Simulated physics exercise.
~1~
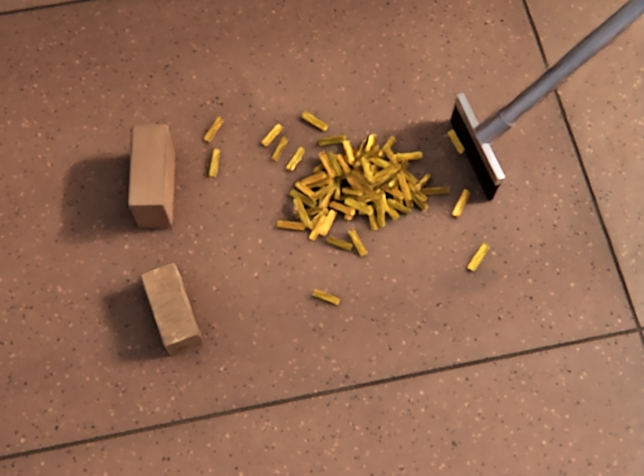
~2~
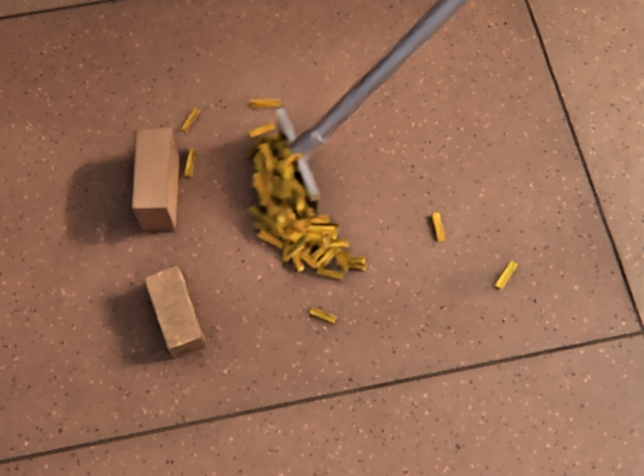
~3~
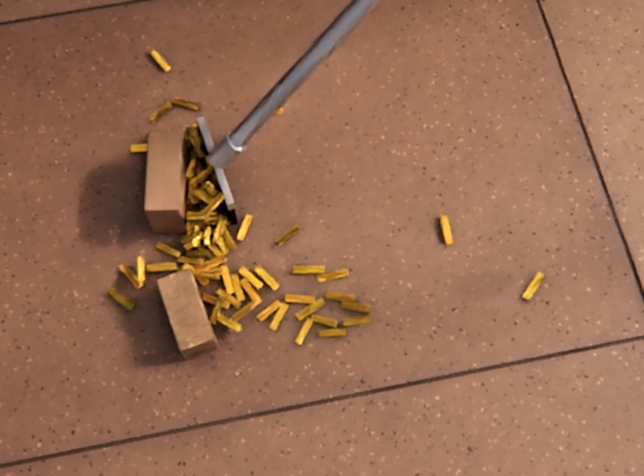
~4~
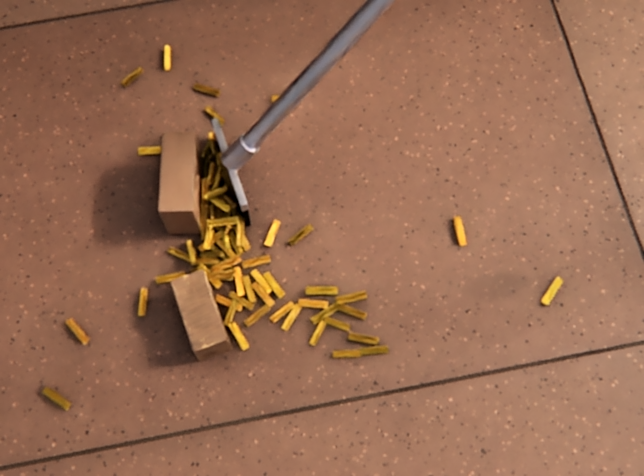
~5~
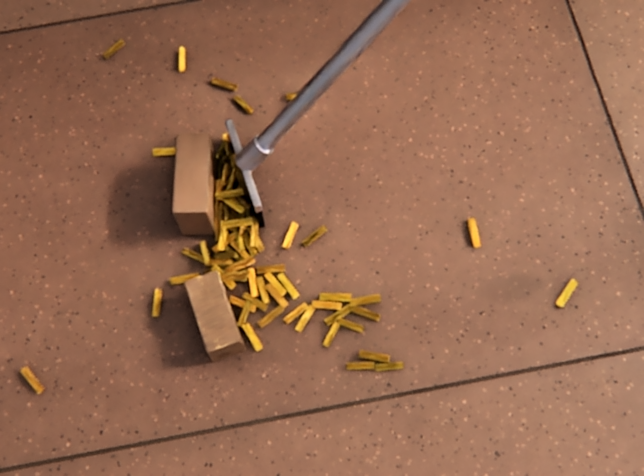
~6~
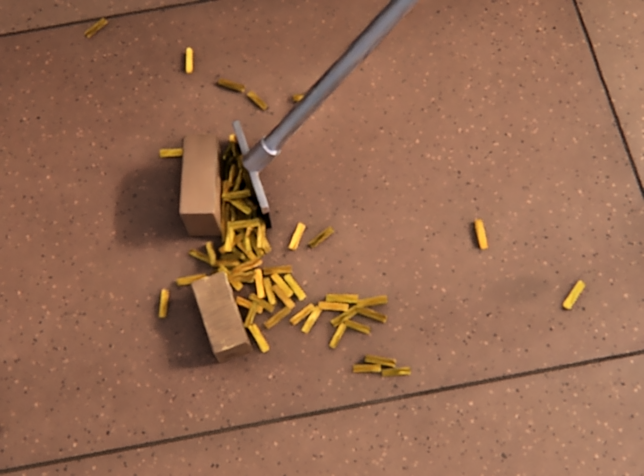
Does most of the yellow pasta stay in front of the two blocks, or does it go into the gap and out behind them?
Most of the pasta stays in front of the two blocks, and only a little gets into or through the gap.
